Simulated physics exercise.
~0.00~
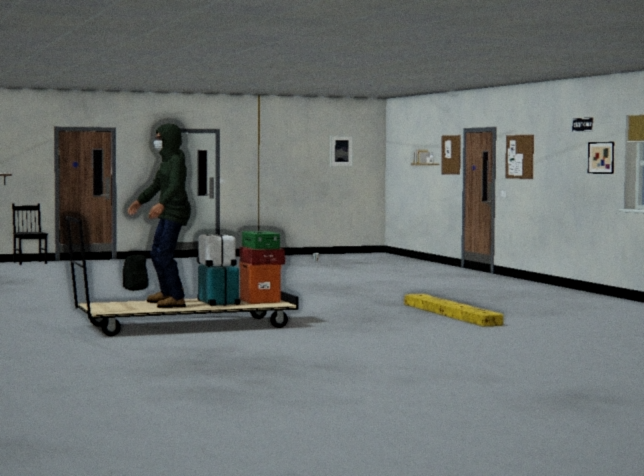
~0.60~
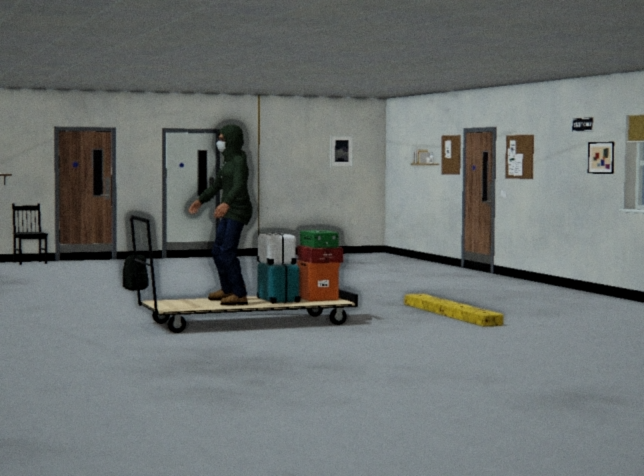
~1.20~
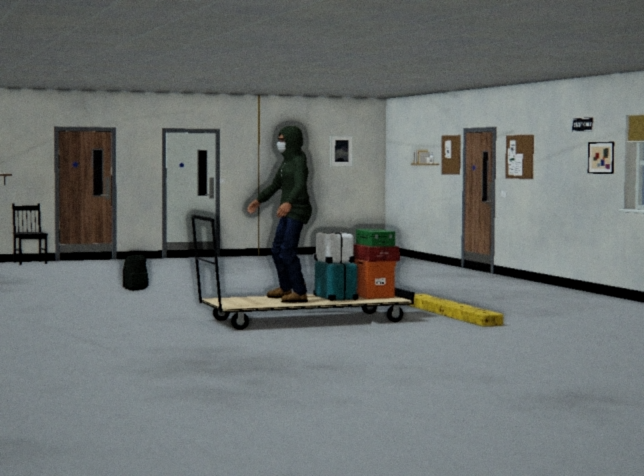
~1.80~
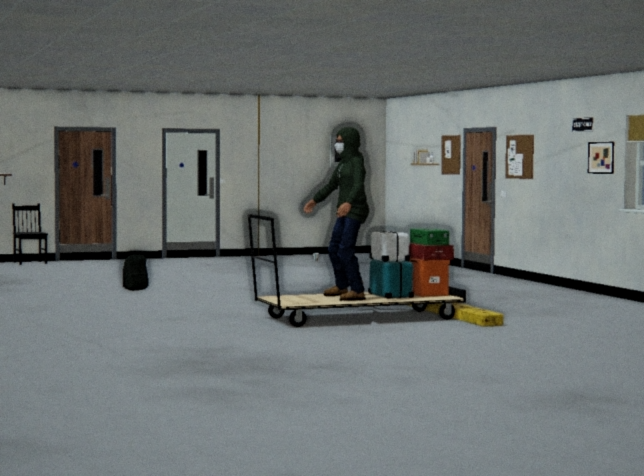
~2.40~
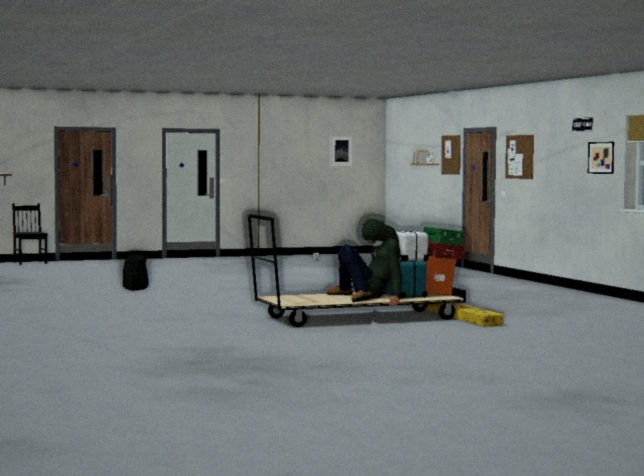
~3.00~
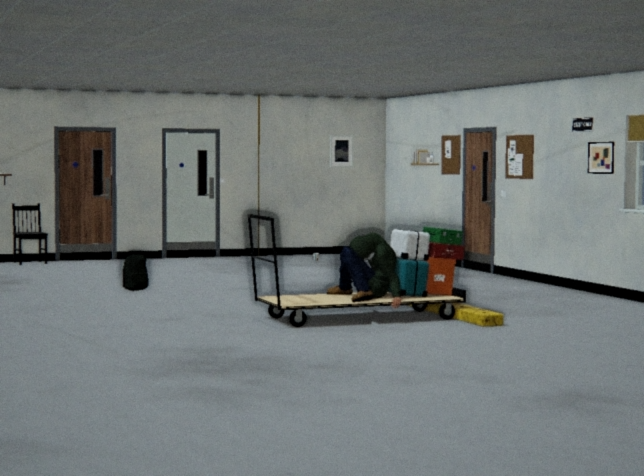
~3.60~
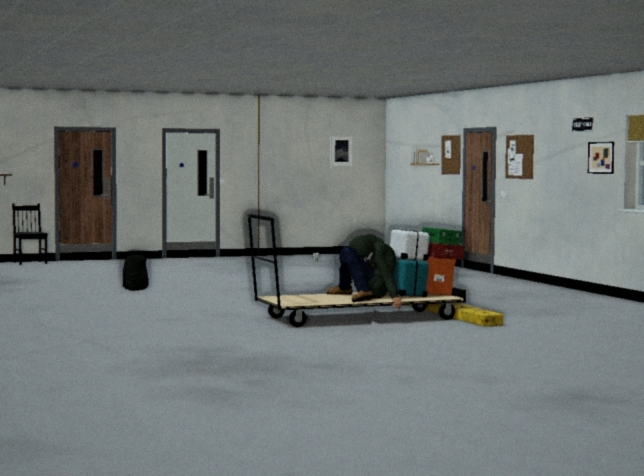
A flatbed trolley rolls rightward across a grey-floored room, seen side-on by a still camera, carrying a standing figure in a dark green hooded top, blue trousers and a pale face mask. White and teal suitcases stand beside a stacked green toolbox, red carton and orange tote at its right end. Doors, a black chair and noticeboards line the walls. The trolley reaches a low yellow kerb and stops. The figure drops onto the deck, legs bent, then slumps forward, head down, beside the slightly shifted luggage. Everything rests still, with all the luggage aboard.
